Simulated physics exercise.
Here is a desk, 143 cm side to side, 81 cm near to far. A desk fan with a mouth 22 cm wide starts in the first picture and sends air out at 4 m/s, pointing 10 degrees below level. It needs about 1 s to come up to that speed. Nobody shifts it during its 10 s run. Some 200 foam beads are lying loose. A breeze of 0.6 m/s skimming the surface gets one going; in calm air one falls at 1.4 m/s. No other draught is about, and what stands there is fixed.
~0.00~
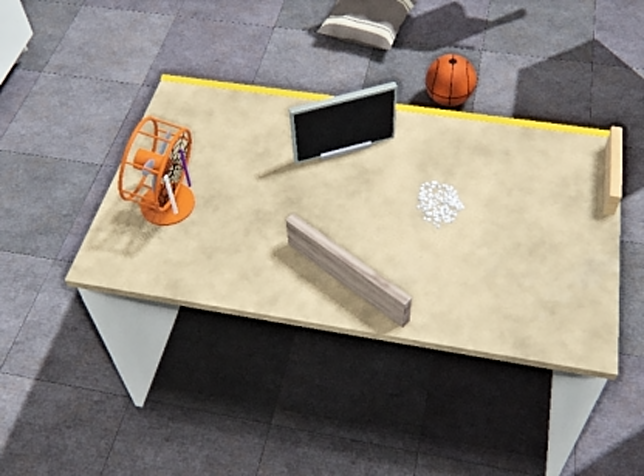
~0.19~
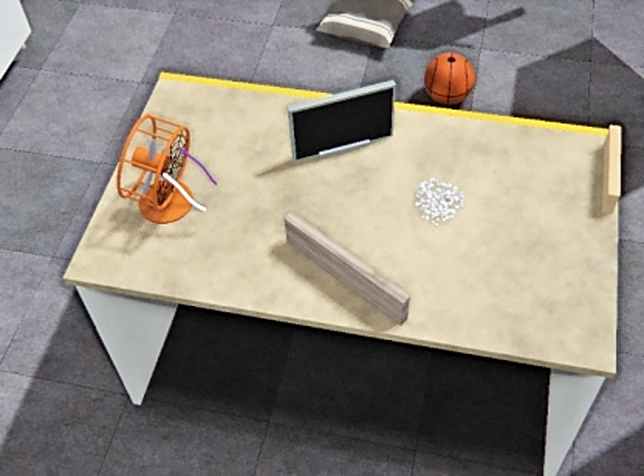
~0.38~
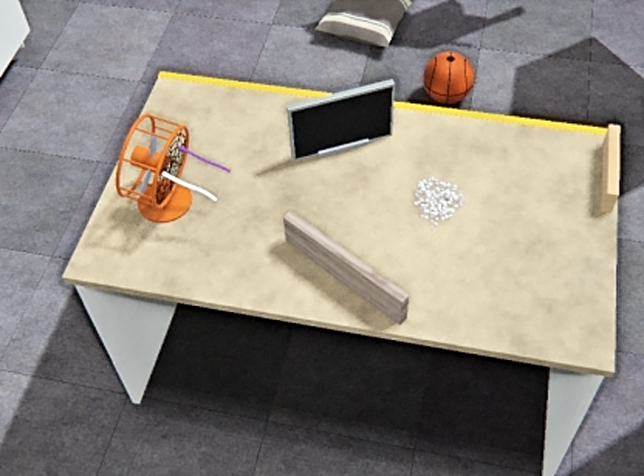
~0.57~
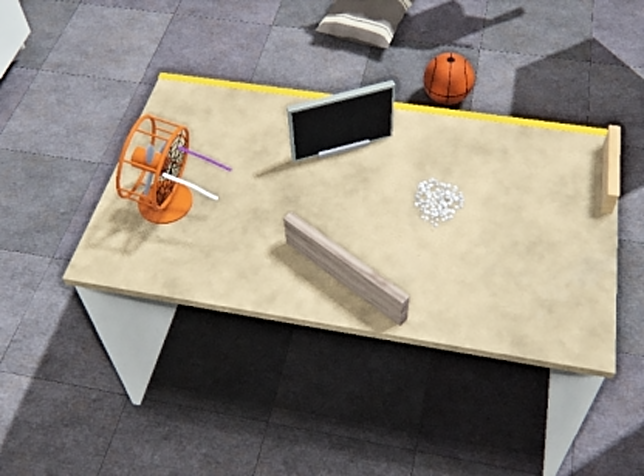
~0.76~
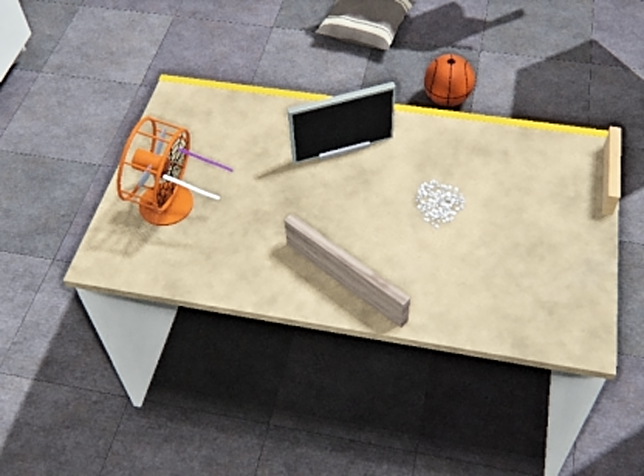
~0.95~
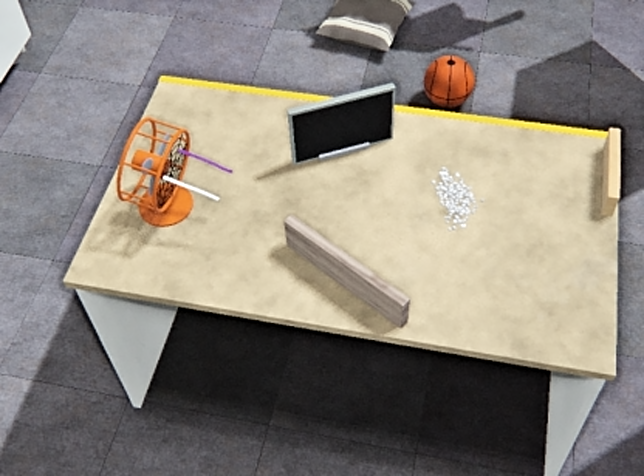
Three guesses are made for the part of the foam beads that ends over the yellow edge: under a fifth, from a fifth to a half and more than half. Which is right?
The share over the yellow edge is above half.
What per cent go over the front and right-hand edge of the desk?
About 0 % front, 5 % right-hand.
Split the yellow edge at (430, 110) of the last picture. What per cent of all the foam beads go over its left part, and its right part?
About 0 % left and 90 % right.
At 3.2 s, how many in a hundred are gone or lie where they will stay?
About 100 %.
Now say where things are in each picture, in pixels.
In the first picture, the middle of the foam beads is near (442, 202), none has stirred yet and the mouth of the desk fan is at (156, 164).
In the second picture, the middle of the foam beads is near (442, 201), none has stirred yet and the yellow edge is centred on (381, 101).
In the third picture, the middle of the foam beads is near (441, 200), none has stirred yet, the top of a laptop is at (341, 94) and the top of a board is at (344, 254).
In the fourth picture, the middle of the foam beads is near (442, 201) and none has stirred yet.
In the fifth picture, the middle of the foam beads is near (442, 203) and about 1 % have left their places.
In the sixth picture, the middle of the foam beads is near (454, 198), the farthest in sight from the desk fan is at (482, 201) and about 85 % have left their places.
After 2.0 s the count stands so, 94 % are over the yellow edge.
After 3.2 s the count stands so, 94 % are over the yellow edge.
After 5.5 s the count stands so, 94 % are over the yellow edge.
After 10.0 s, at the end, 94 % are over the yellow edge.
